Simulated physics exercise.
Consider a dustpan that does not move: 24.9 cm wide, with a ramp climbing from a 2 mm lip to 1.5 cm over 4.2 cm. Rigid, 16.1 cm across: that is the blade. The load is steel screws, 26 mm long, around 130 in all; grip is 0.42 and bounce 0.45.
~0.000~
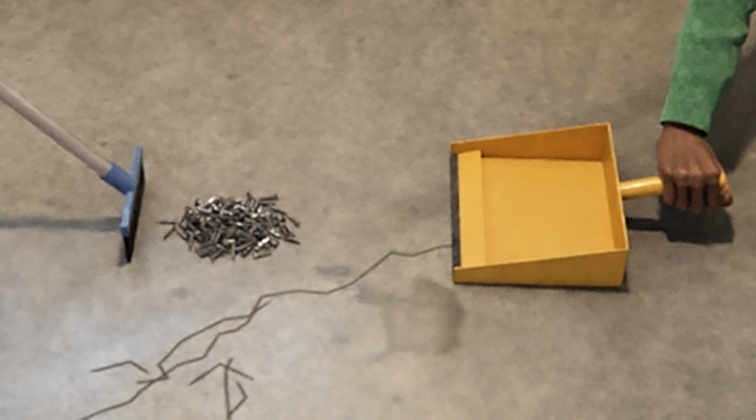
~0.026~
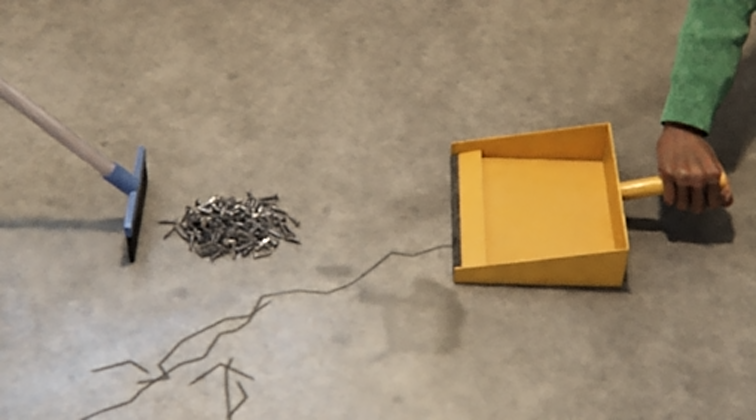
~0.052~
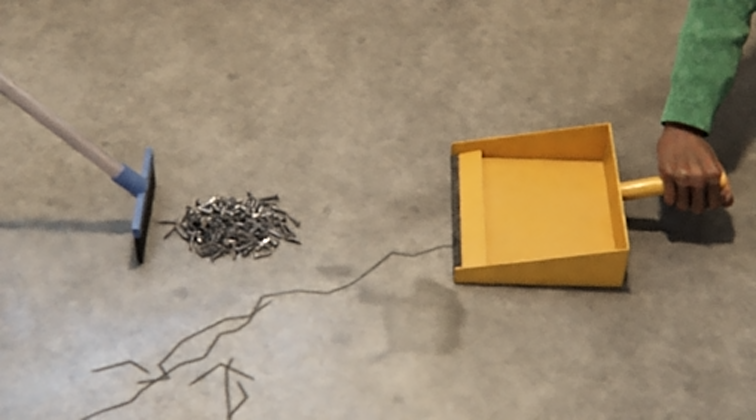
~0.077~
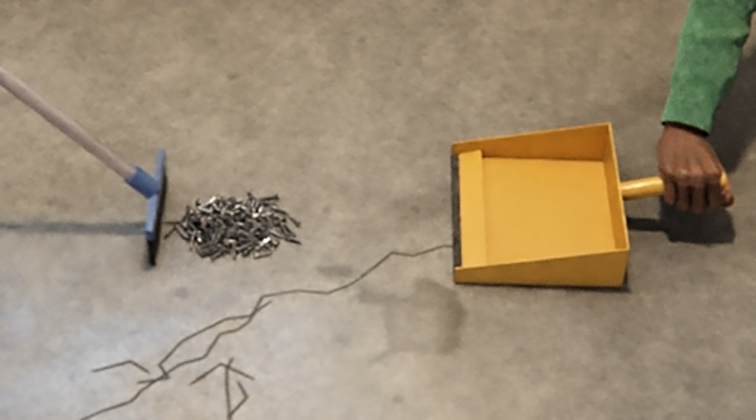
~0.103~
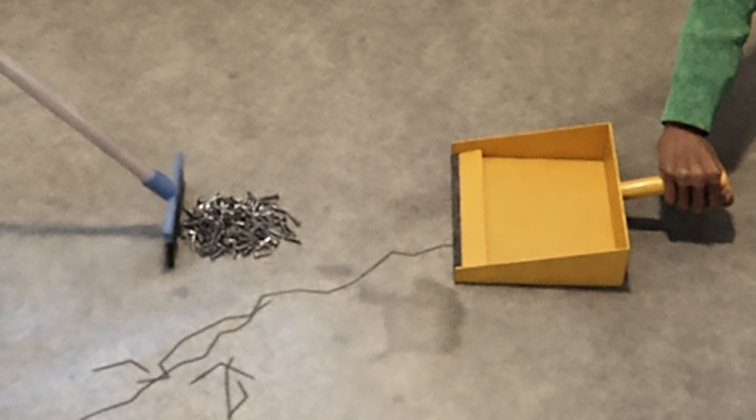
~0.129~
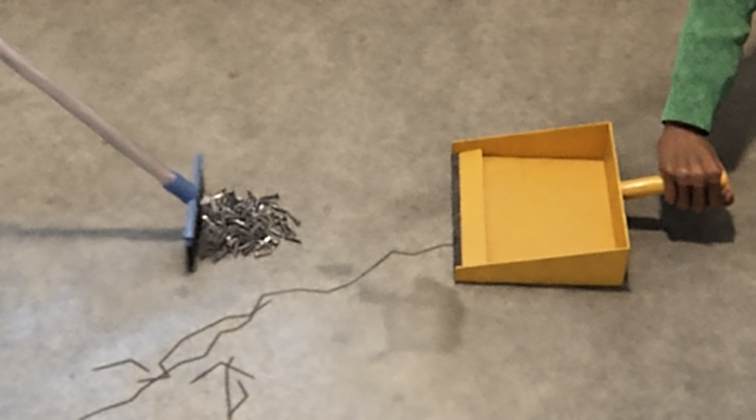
A hand holds a yellow dustpan still while a blue blade pushes into small metal pieces.
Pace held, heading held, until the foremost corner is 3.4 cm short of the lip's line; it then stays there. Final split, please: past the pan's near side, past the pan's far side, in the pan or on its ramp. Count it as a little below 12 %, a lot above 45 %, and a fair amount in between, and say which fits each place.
Near side: A fair amount, far side: A little, pan: A fair amount.
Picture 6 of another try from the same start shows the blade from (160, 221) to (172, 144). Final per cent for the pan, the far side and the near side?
Per cent by place - pan 5, far side 10, near side 0.
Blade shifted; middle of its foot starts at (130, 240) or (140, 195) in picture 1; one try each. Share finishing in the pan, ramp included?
Some 15 and 40 per cent.
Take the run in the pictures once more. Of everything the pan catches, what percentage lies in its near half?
Around 90 in a hundred.
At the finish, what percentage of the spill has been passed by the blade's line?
My guess is close to 10 per cent.
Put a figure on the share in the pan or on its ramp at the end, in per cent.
Near 40 in every hundred.
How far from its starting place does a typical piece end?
Near 30 cm.
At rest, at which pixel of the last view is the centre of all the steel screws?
Resting centre estimate: Around (455, 252).
Then, at 0.28 s, middle of the blade 19 cm from the lip; 0 % over the lip, far side 0 %, near side 5 %.
After 0.39 s, middle of the blade 7 cm from the lip; 0 % over the lip, far side 0 %, near side 10 %.
Then, at 0.62 s, middle of the blade 4 cm from the lip; 40 % over the lip, far side 0 %, near side 20 %.
At rest (1.4 s), near side 20 %, far side 0 %, pan 40 %, in front of the lip or behind the blade 40 %.
